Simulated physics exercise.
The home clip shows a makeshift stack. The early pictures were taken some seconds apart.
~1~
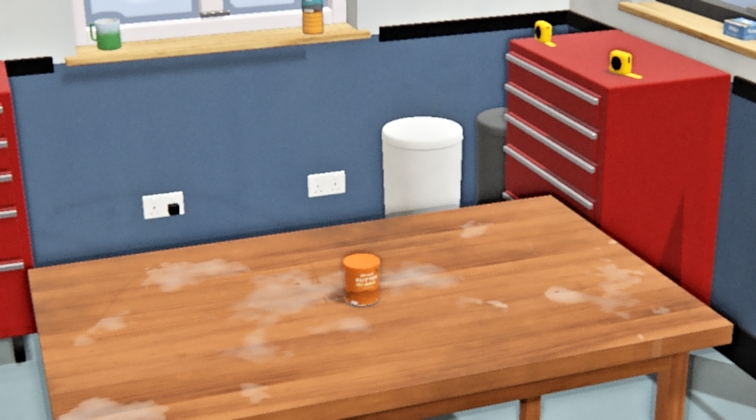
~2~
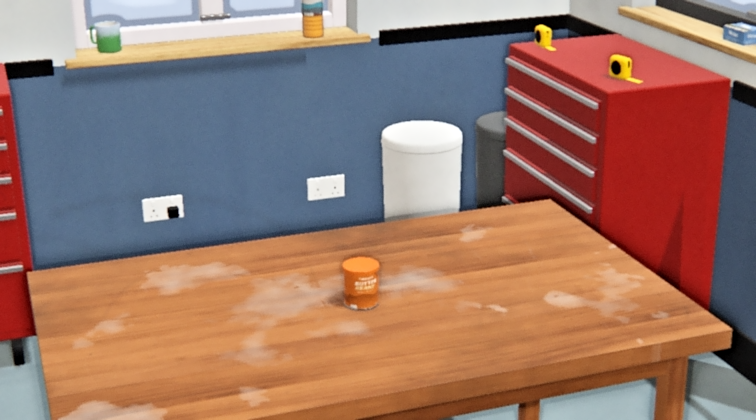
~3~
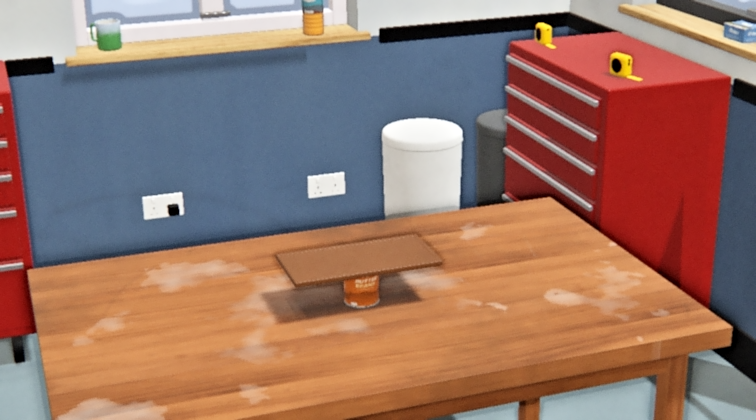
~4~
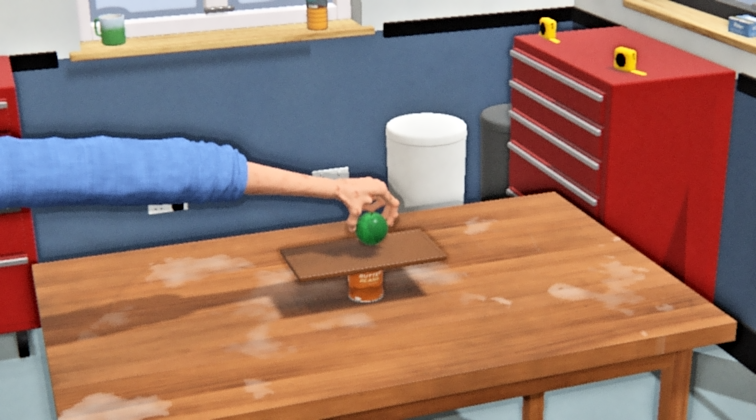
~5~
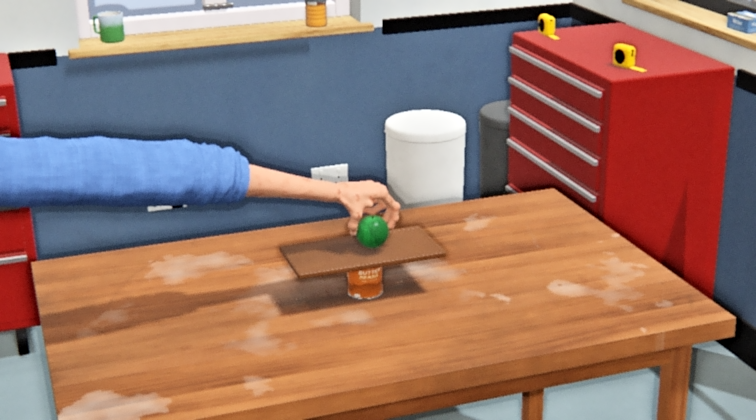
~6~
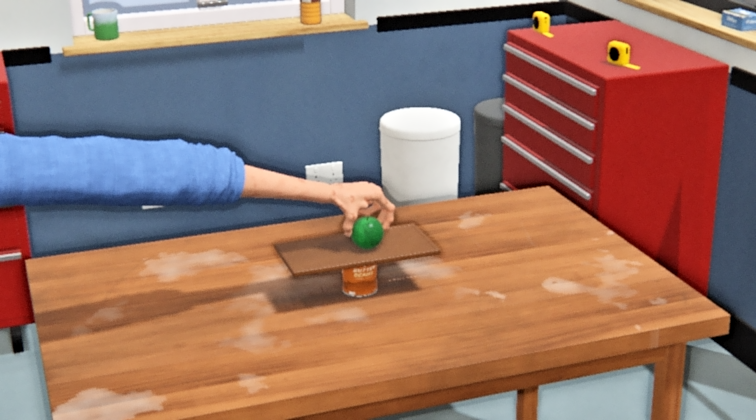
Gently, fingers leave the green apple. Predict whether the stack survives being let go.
Survives.
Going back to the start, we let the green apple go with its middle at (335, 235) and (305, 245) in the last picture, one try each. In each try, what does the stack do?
Case A: It survives; case B: It caves in.
Then, 0.80 s later than the last frame, all is still.
Then, 1.70 s later than the last frame, green apple resting near (367, 233).
When it is over, all 3 as before. End places, in pixels of the last picture, green apple near (367, 233). The stack stays up.
